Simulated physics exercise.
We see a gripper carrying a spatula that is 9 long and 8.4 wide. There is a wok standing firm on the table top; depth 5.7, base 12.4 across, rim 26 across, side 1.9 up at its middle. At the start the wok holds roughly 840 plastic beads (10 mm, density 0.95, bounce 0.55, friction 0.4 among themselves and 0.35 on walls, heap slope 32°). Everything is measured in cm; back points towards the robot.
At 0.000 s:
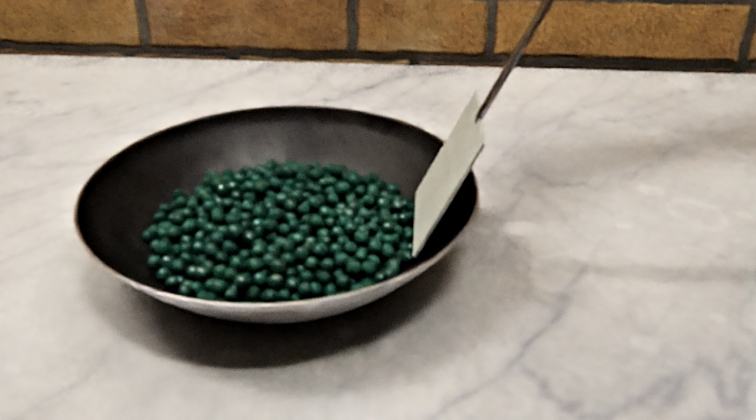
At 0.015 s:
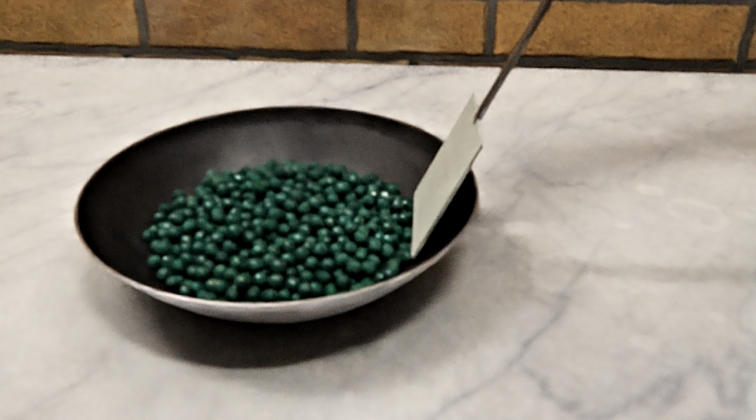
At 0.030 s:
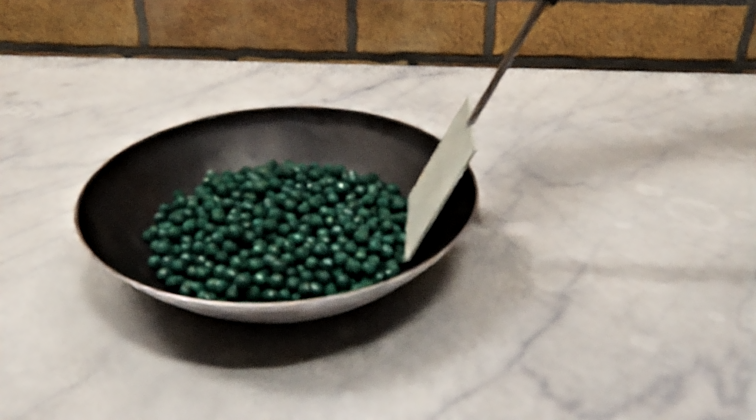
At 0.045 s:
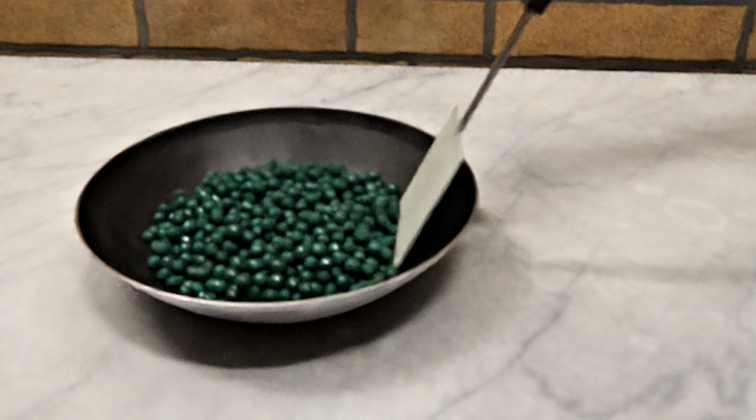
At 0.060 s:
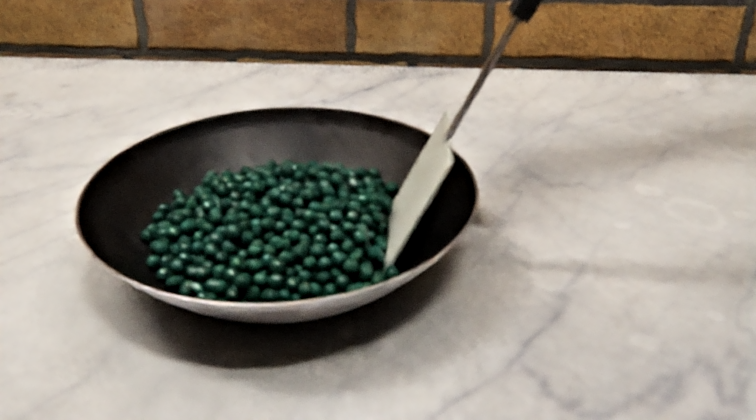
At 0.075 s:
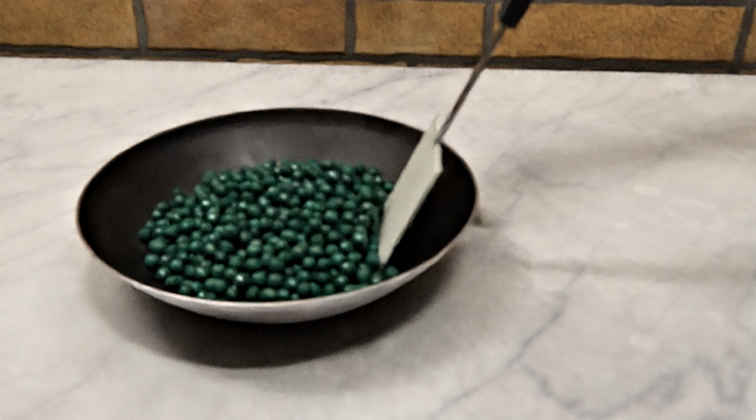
A dark wok full of small green beads sat still on a marble counter while a pale spatula inside its right edge slid a short way left and down, nudging the beads slightly.
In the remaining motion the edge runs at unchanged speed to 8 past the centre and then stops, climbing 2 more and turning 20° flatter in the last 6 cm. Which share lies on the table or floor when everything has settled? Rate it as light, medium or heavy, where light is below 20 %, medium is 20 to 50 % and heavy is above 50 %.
Rating: Light.
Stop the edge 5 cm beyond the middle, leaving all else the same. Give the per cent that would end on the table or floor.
It would come to roughly 0 percent.
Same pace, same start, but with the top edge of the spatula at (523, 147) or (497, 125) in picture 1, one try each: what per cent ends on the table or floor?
First try around 5 percent, second around 5 percent.
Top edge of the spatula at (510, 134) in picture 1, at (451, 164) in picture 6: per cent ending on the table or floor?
About 15 per cent.
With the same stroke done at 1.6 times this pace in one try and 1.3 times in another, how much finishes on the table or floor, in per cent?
Estimates in order: 20 per cent, 15 per cent.
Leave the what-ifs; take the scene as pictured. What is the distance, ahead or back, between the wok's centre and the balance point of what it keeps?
It sits some 4.0 centimetres ahead of centre.
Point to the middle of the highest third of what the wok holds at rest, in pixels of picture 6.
It is centred near (156, 193).
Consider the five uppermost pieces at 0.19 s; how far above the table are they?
About 5 centimetres.
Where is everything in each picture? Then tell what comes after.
In the first frame, spatula top edge at (480, 115), sloping 65°; upper third of the load around (280, 219), from x 150 to 415, top at y 165; 842 in the wok.
In the second frame, spatula top edge at (479, 116), sloping 65°; upper third of the load around (281, 219), from x 150 to 415, top at y 165.
In the third frame, spatula top edge at (472, 121), sloping 65°; upper third of the load around (281, 220), from x 150 to 410, top at y 165.
In the fourth frame, spatula top edge at (461, 128), sloping 65°; upper third of the load around (286, 219), from x 150 to 410, top at y 165.
In the fifth frame, spatula top edge at (449, 135), sloping 65°; upper third of the load around (286, 218), from x 150 to 410, top at y 165.
In the sixth frame, spatula top edge at (438, 140), sloping 65°; upper third of the load around (284, 216), from x 145 to 410, top at y 165; 842 in the wok.
By 0.19 s, sloping 65°, highest piece 6 above the table; 842 in the wok.
By 0.31 s, sloping 57°, highest piece 7 above the table; 842 in the wok.
By 0.57 s, sloping 45°, highest piece 7 above the table; 772 in the wok, 53 on the table or floor, 17 on the blade or in flight.
By 1.62 s, sloping 45°, highest piece 7 above the table; 768 in the wok, 74 on the table or floor.
Final count, 768 in the wok, 74 on the table or floor. That is 9 % on the table or floor.
